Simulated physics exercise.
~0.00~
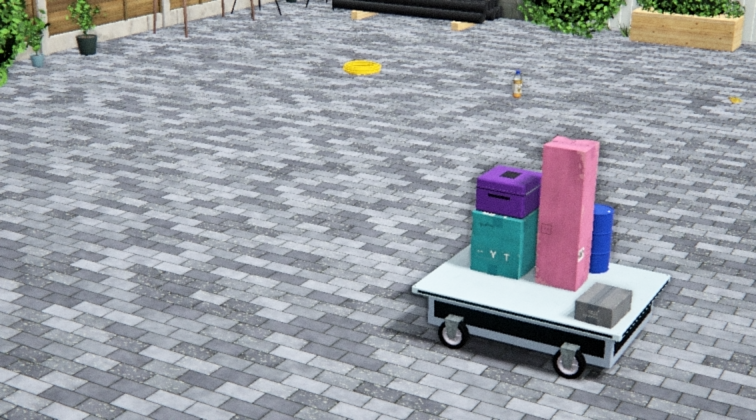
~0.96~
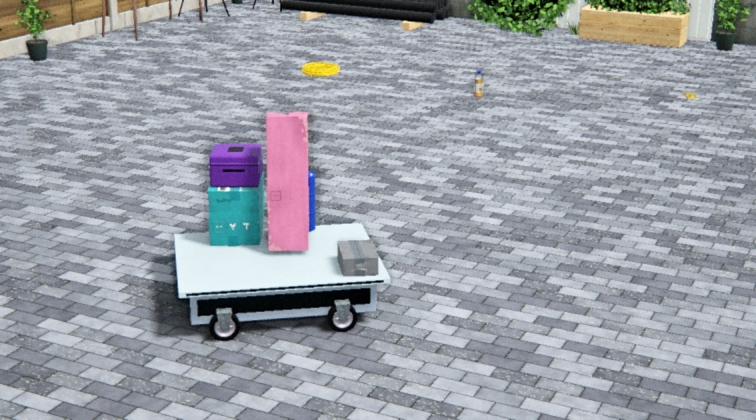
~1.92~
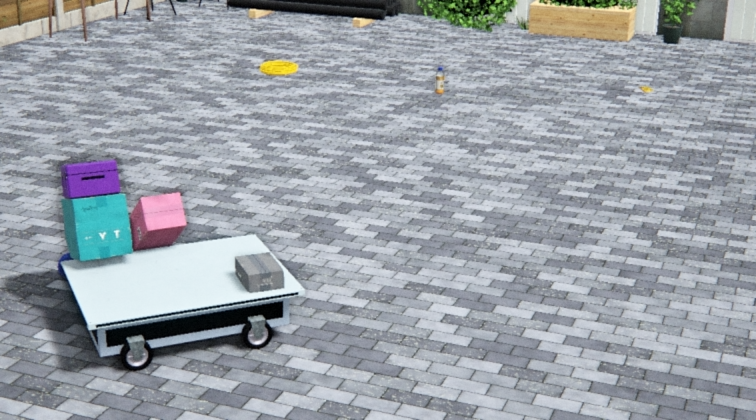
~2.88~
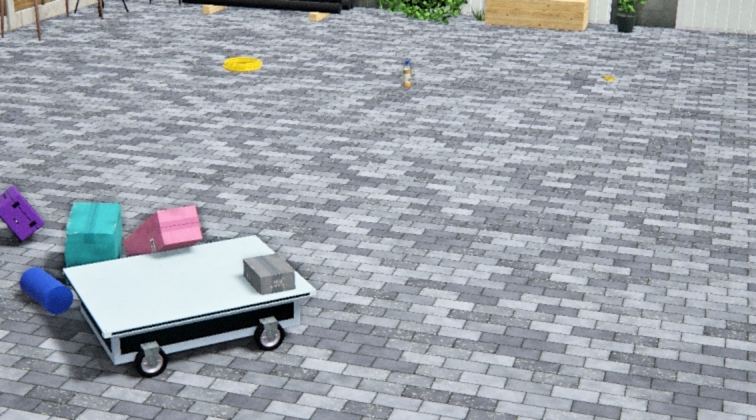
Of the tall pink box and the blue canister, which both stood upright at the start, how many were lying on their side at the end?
Two of them were lying on their side at the end, the pink box and the blue canister.
